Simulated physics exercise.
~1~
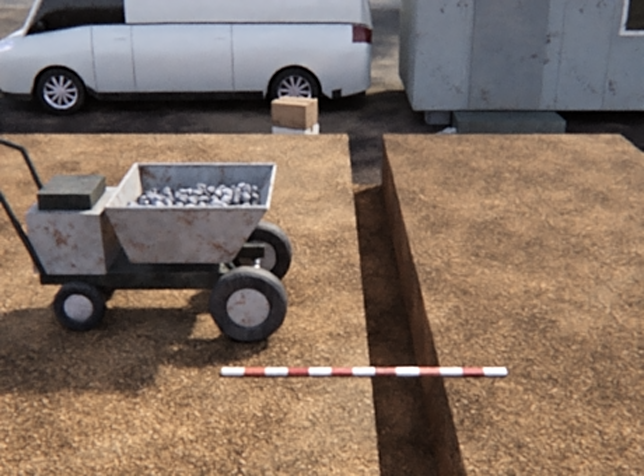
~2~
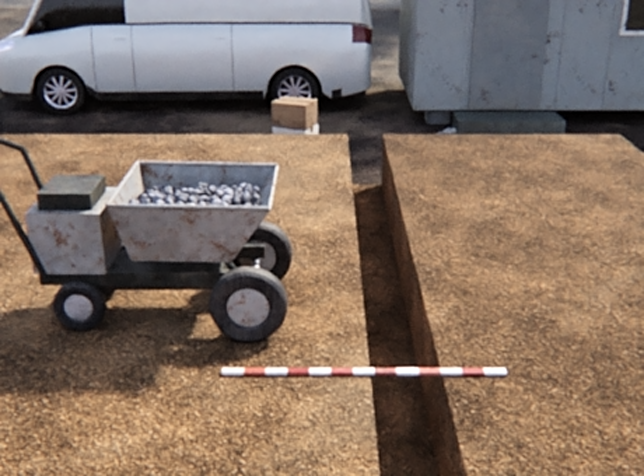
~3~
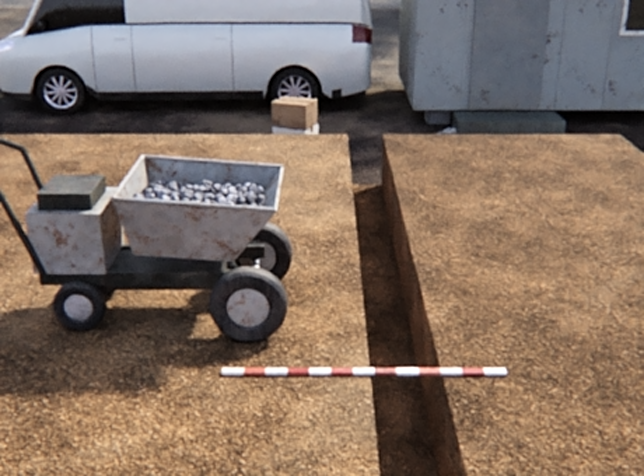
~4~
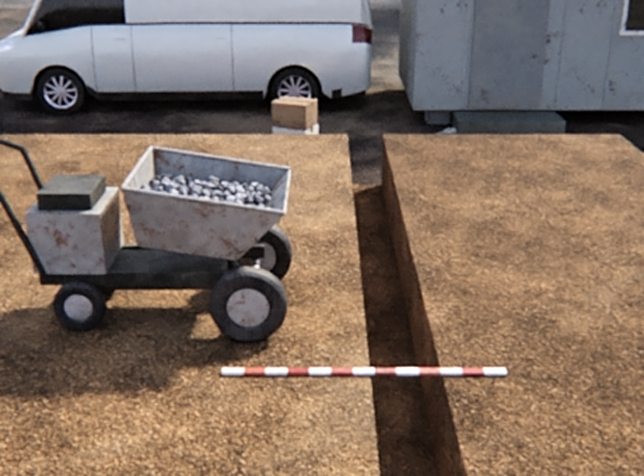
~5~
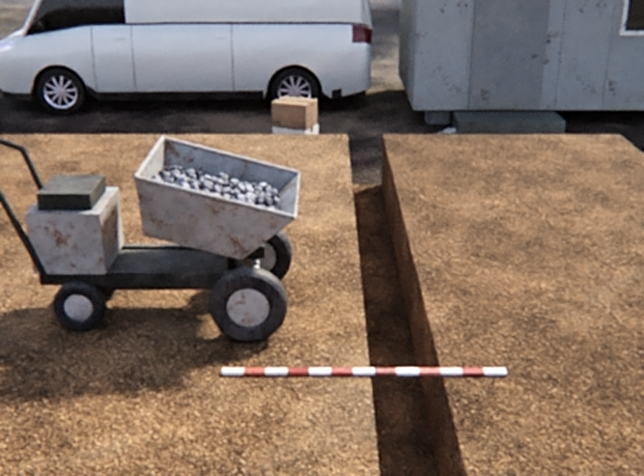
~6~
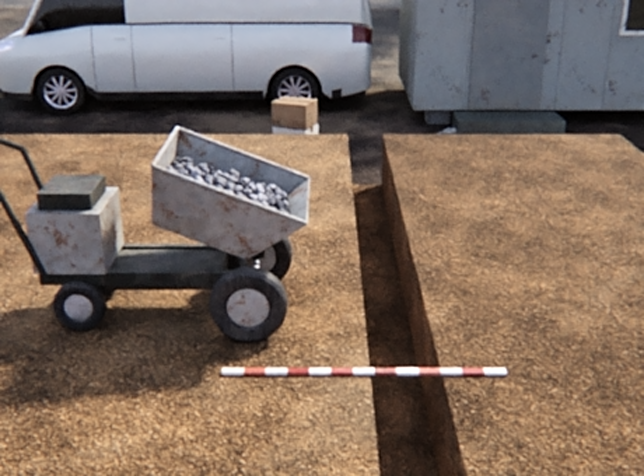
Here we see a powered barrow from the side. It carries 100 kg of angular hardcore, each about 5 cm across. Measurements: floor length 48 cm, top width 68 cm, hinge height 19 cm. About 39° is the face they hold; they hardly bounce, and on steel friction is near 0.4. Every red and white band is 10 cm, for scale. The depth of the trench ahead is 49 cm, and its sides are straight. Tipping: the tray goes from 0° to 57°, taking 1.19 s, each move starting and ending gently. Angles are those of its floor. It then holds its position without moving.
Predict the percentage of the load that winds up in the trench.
My prediction is about 11 per cent.
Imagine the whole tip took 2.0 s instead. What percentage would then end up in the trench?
I'd put it at roughly 5 per cent.
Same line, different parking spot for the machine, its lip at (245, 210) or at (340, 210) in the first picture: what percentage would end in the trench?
It'd be around 5 per cent and after that around 5 per cent.
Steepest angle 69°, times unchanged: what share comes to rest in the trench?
Roughly 50% would end there.
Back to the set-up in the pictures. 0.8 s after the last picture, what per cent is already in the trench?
By then, around 0 percent.
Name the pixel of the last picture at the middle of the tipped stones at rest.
Middle at around (398, 395), I'd say.
Then, 0.4 s after the last picture the floor is at 48°, 100 % in the tray; the foremost stones are at (321, 237).
Then, 0.8 s after the last picture the floor is at 57°, 100 % in the tray; the foremost stones are at (355, 245).
Then, 1.1 s after the last picture the floor is at 57°, 94 % in the tray, 2 % short of the trench, 4 % in the trench; the foremost stones are at (406, 342).
Then, 3.1 s after the last picture the floor is at 57°, 89 % in the tray, 1 % short of the trench, 11 % in the trench; the foremost stones are at (419, 389).
